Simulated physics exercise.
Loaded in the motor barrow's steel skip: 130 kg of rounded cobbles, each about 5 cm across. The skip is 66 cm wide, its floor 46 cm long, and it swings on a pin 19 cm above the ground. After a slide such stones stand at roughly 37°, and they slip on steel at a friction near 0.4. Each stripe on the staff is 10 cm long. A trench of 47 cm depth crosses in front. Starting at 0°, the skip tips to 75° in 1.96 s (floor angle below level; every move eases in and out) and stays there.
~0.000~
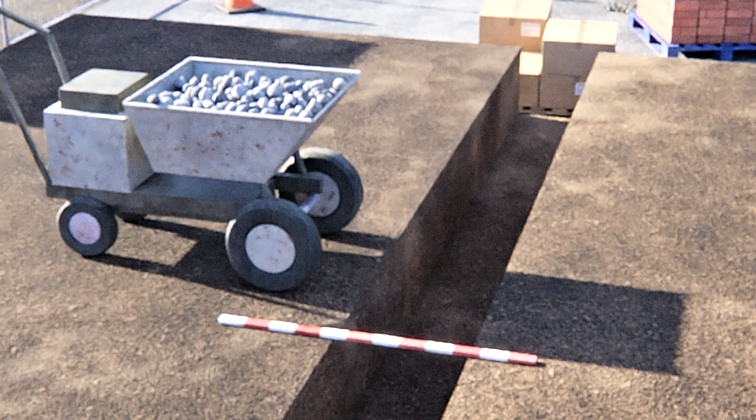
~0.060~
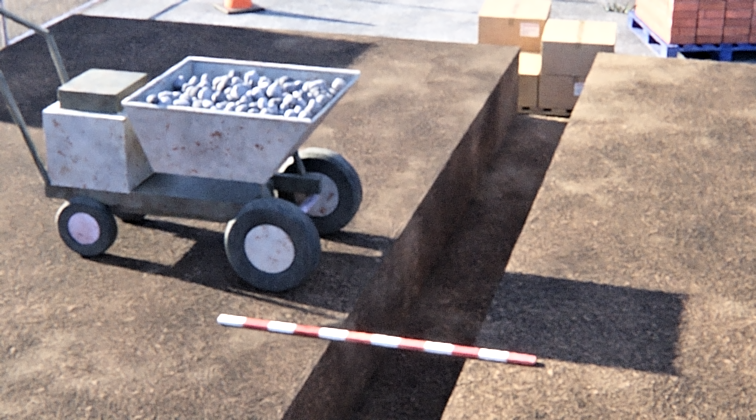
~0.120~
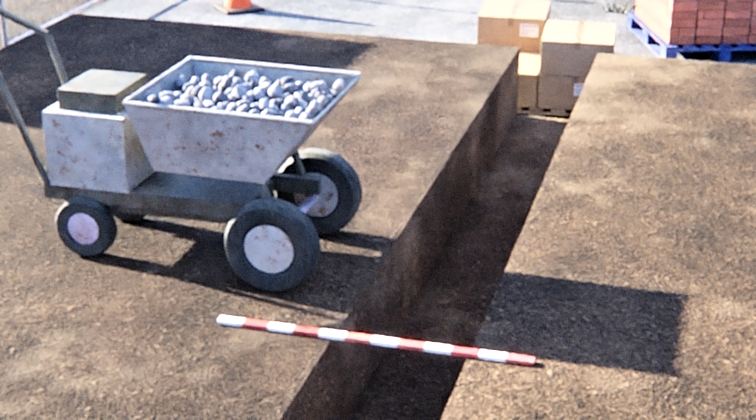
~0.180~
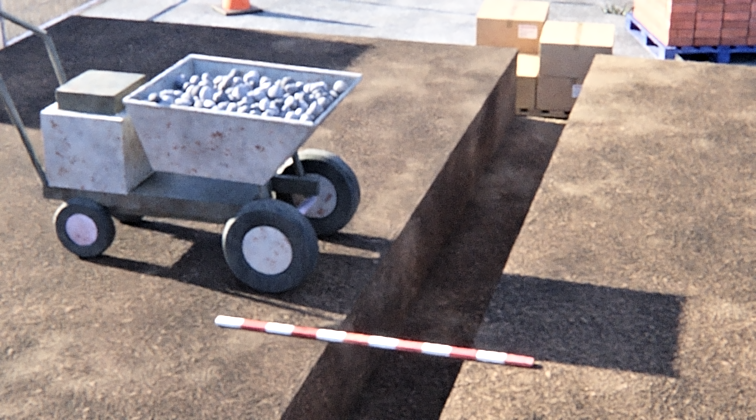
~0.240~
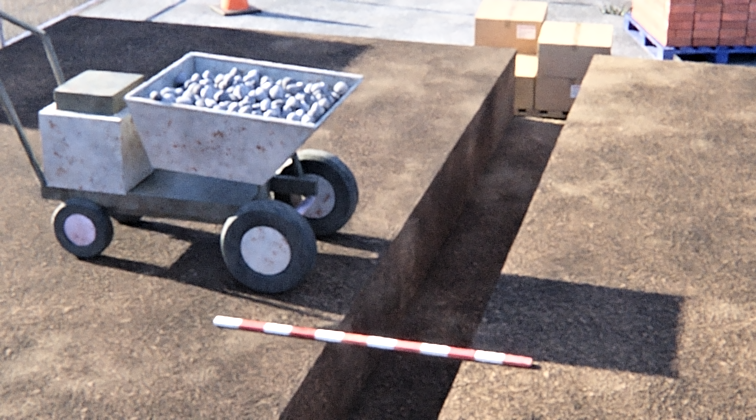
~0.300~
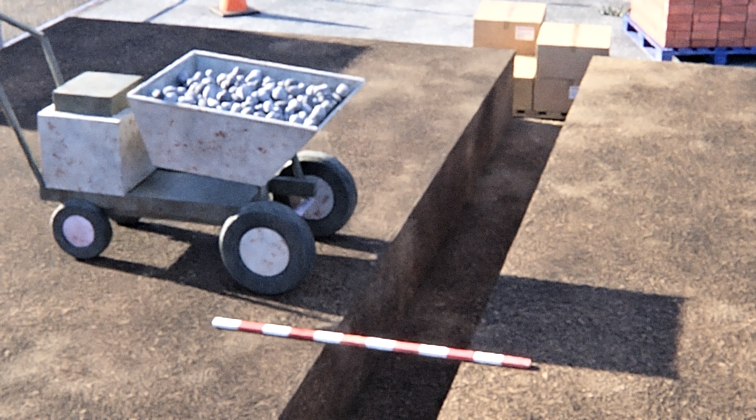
A pale, rust-flecked motor barrow with a steel skip full of grey stones stands at left on brown earth, seen from above at an angle. A dark trench runs beside it toward cardboard boxes, with a red-and-white striped staff lying across, an orange cone behind and bricks on a blue pallet at upper right. The skip slowly tilts slightly toward the trench, its rear edge rising, while the wheels stay put.
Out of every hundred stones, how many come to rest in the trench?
Some 94 per cent of it.
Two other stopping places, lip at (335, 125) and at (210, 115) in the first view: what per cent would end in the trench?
First some 65, then 75 per cent.
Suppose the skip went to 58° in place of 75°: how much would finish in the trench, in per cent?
It would be near 65 per cent.
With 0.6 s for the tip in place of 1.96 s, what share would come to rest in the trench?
In that case some 65 per cent.
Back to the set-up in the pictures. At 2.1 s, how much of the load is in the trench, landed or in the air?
About 60 per cent by then.
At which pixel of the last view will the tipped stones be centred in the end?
Near (451, 368).
After 1.5 s the floor is at 63°; 97 % in the skip, 3 % in the trench; the foremost stones are at (450, 230).
After 2.1 s the floor is at 75°; 34 % in the skip, 60 % in the trench, 6 % past the trench; the foremost stones are at (553, 296).
After 2.4 s the floor is at 75°; 11 % in the skip, 82 % in the trench, 6 % past the trench; the foremost stones are at (611, 310).
After 4.4 s the floor is at 75°; 0 % in the skip, 94 % in the trench, 6 % past the trench; the foremost stones are at (632, 314).
